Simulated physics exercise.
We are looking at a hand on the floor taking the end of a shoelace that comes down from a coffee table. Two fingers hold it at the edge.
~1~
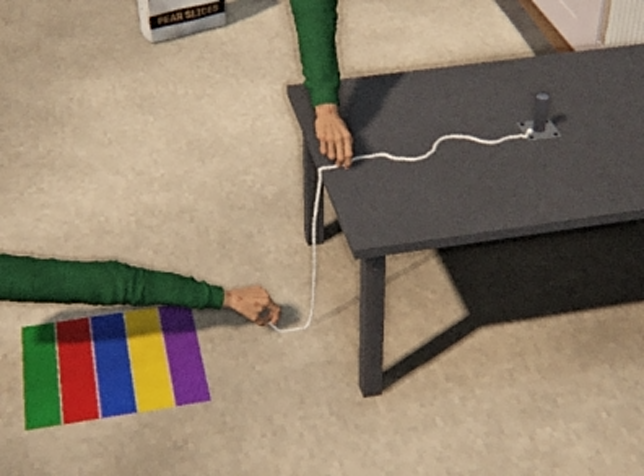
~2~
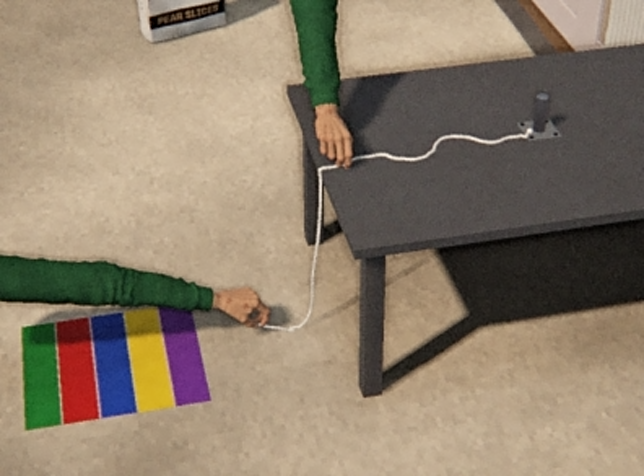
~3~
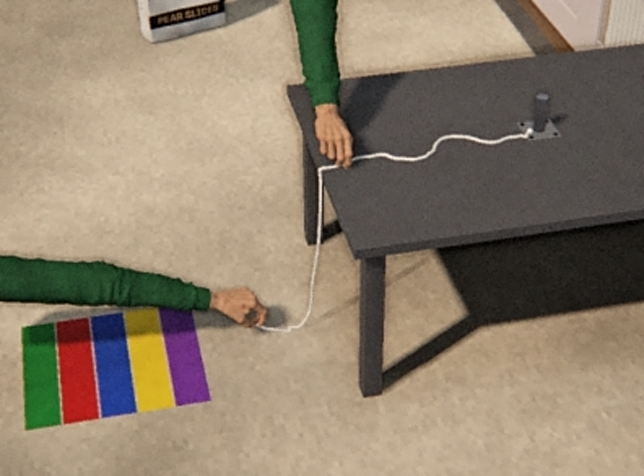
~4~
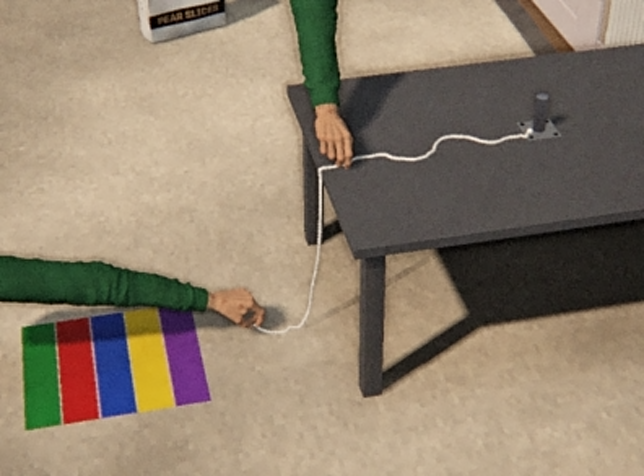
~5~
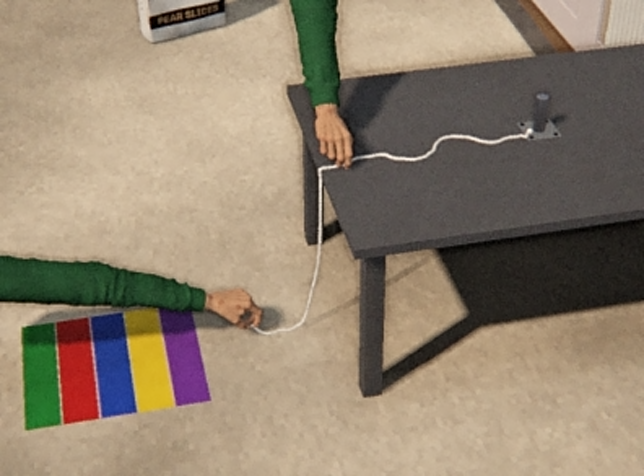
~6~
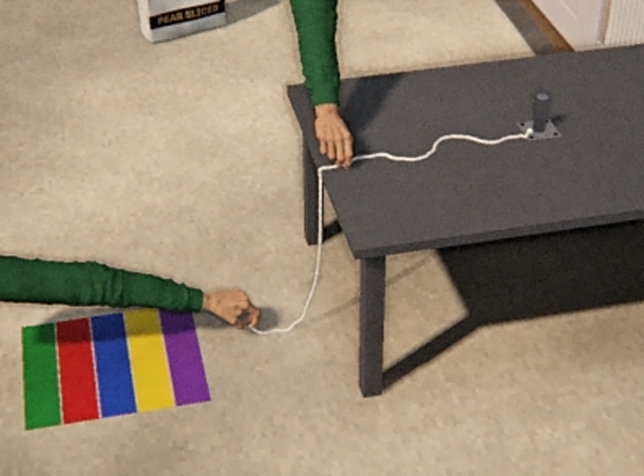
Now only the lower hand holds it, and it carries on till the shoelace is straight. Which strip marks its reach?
Over blue.
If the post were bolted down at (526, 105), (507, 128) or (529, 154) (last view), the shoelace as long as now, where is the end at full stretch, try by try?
About (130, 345), (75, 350) and (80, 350).
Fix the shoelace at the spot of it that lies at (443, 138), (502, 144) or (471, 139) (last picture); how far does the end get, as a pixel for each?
Near (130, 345), (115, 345) and (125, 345).
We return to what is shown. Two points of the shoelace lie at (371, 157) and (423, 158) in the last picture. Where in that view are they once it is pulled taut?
Near (341, 164) and (393, 155).
Soon after, end near (183, 336); over purple.
After that, end near (137, 343); over yellow.
At the stop, end near (109, 347); over blue. The end stops over the blue strip.
